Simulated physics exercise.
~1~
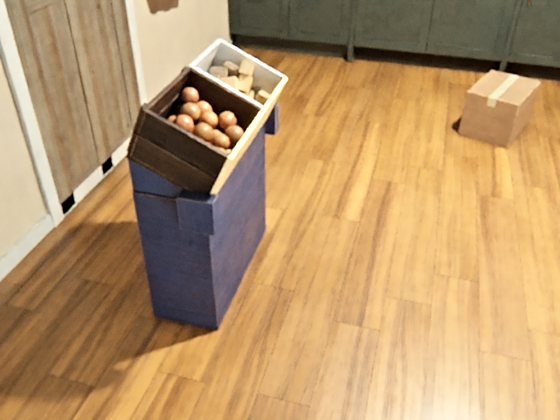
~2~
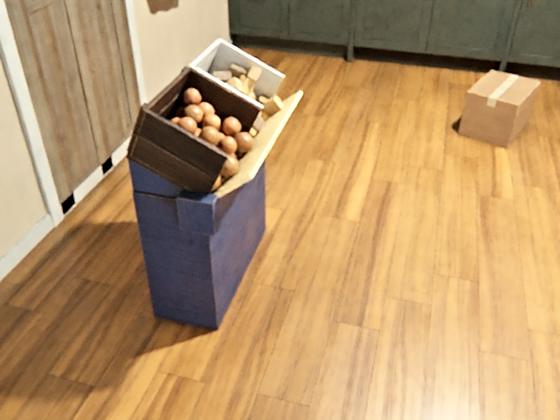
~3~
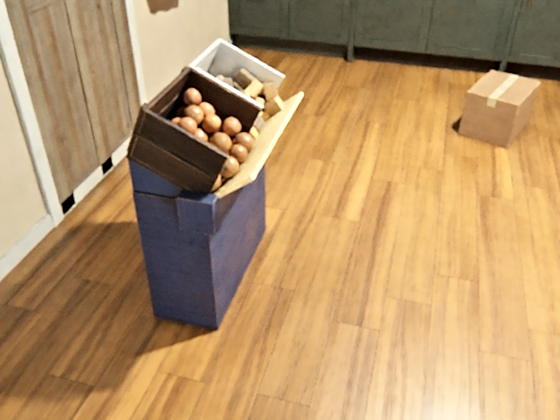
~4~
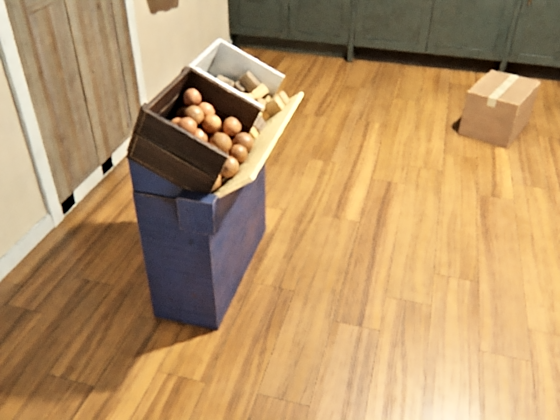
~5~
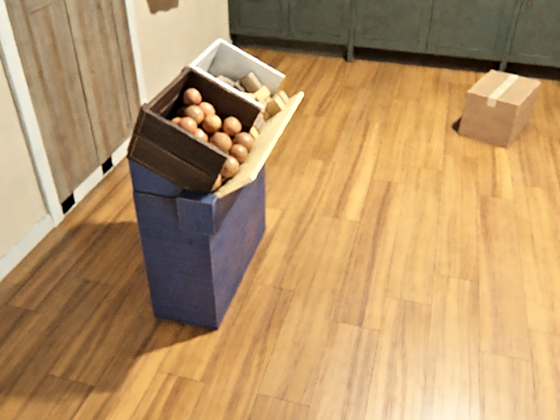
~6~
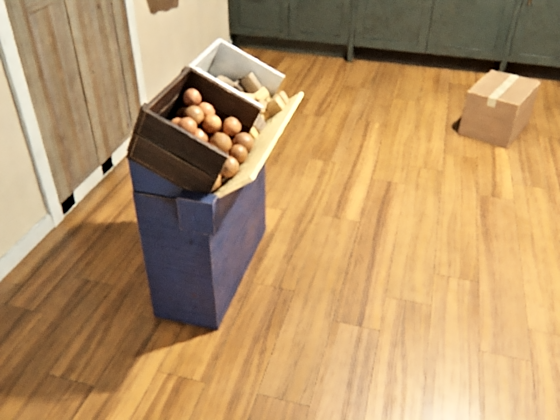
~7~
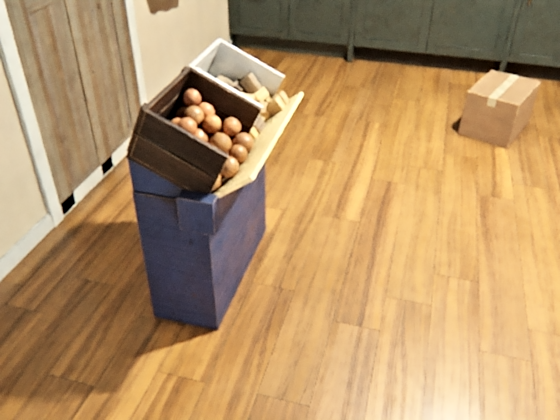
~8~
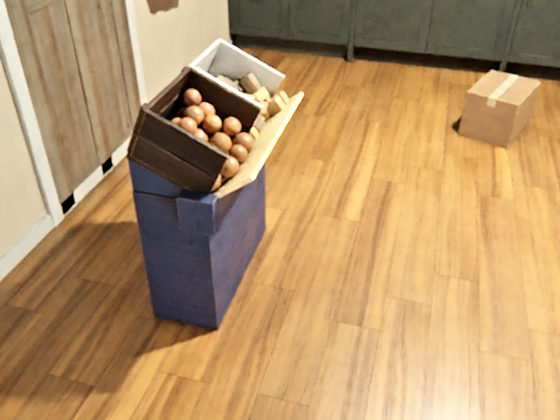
Hinged flap tipping partway open on sloping white and dark wooden bins, wood offcuts and brown balls shifting forward, then resting inside.
